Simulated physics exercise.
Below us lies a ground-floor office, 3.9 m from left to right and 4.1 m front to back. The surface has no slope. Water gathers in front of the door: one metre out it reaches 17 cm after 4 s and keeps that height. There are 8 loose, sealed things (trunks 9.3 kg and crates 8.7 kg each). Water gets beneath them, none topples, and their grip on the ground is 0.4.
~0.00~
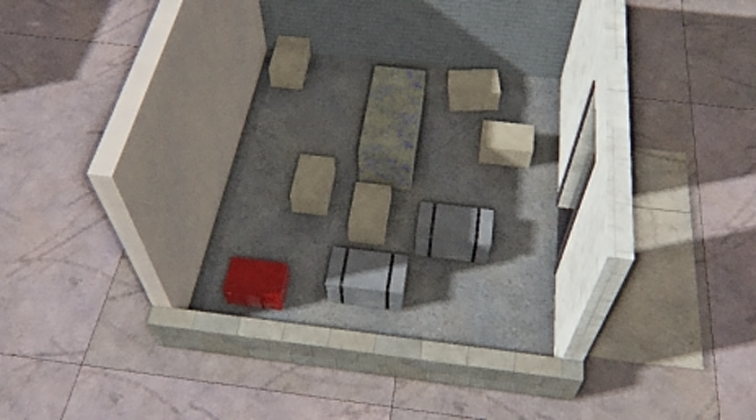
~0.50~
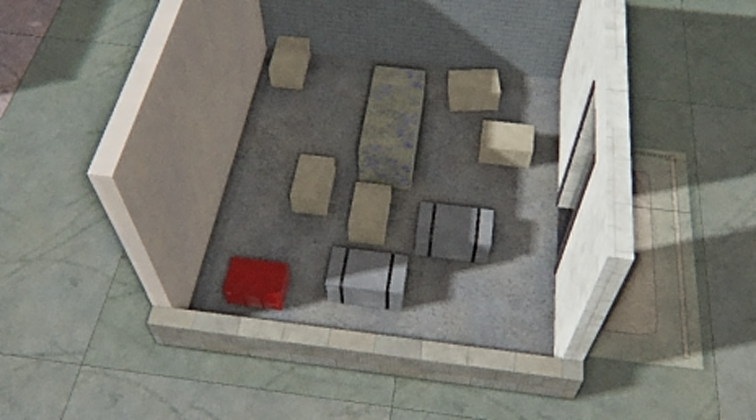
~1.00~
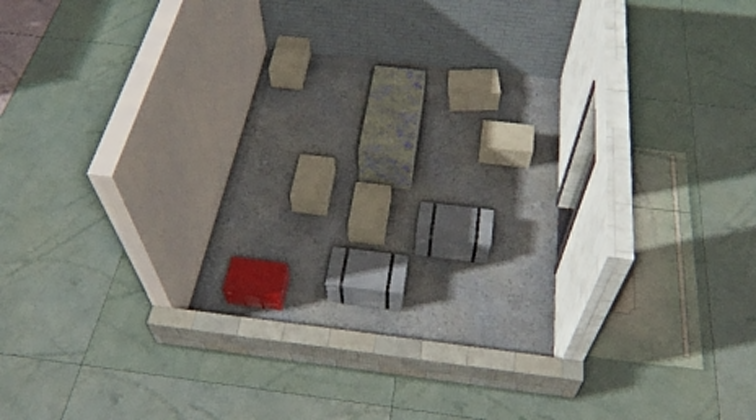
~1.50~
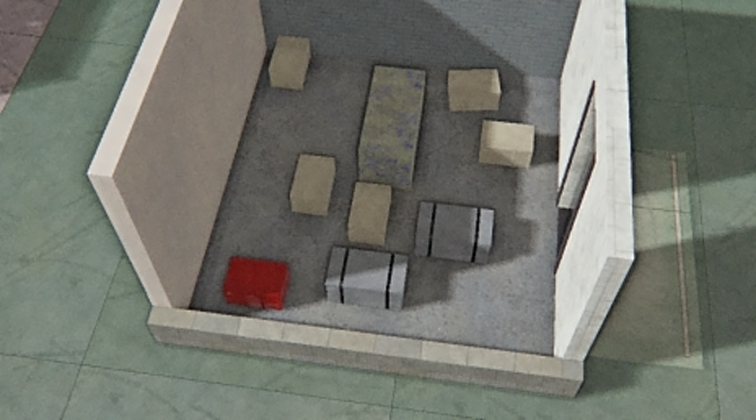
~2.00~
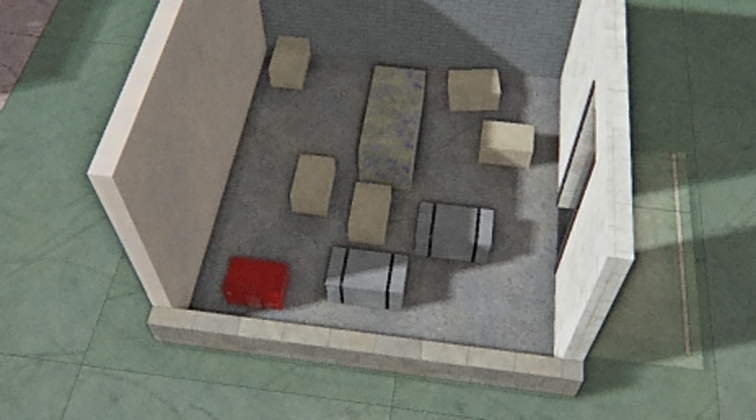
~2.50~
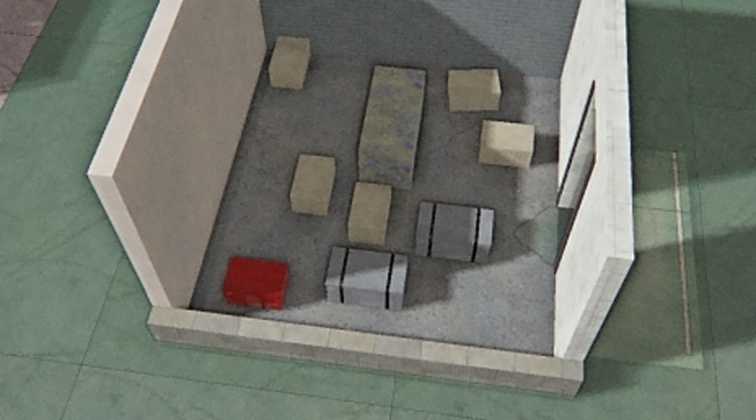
Water turns the paved ground outside from pinkish grey to murky green, then a small greenish patch slips in at the doorway in the right wall of a roofless room, seen from high above. A red crate sits front left on the grey floor, with two strapped silver trunks to its right and tan boxes around a long mottled block behind. The objects and the camera stay still.
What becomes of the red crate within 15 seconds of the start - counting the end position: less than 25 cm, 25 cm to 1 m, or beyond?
The red crate moves a short way.
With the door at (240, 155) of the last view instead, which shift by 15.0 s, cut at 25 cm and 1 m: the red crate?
Then the red crate slides a little.
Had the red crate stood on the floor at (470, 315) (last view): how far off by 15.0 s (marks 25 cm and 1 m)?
It is nudged along.
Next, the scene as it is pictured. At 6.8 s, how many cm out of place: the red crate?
About 0 cm.
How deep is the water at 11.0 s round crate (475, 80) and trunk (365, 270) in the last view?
Roughly 4 and 8 cm.
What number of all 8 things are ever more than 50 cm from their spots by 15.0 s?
That makes 5.
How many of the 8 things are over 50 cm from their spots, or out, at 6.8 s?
2 of them.
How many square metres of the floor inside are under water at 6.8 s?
Roughly 10.5 m2.
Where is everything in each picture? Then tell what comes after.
The red crate at (255, 277), on the bottom; 0.0 m2 under water; 0 of 8 have shifted, in the first frame.
The red crate at (255, 277) rests on the ground; 0.0 m2 under water; 0 of 8 have shifted, in the second frame.
The red crate at (255, 277) rests on the ground; water covers 0.0 m2; 0 of 8 have shifted, in the third frame.
The red crate at (255, 277), on the bottom; 0.0 m2 under water; 0 of 8 have shifted, in the fourth frame.
The red crate at (255, 277) rests on the ground; water covers 0.0 m2; 0 of 8 have shifted, in the fifth frame.
The red crate at (255, 277), on the bottom; 0.2 m2 under water; 0 of 8 have shifted, in the sixth frame.
After 3.5 s the red crate is near (255, 277), 0.0 m from its start, aground; 0 afloat.
After 6.8 s the red crate is near (254, 277), 0.0 m from its start, aground; 2 afloat.
After 11.0 s the red crate is near (216, 300), 0.5 m from its start, afloat; 7 afloat.
After 15.0 s the red crate is near (230, 301), 0.4 m from its start, afloat; 8 afloat.
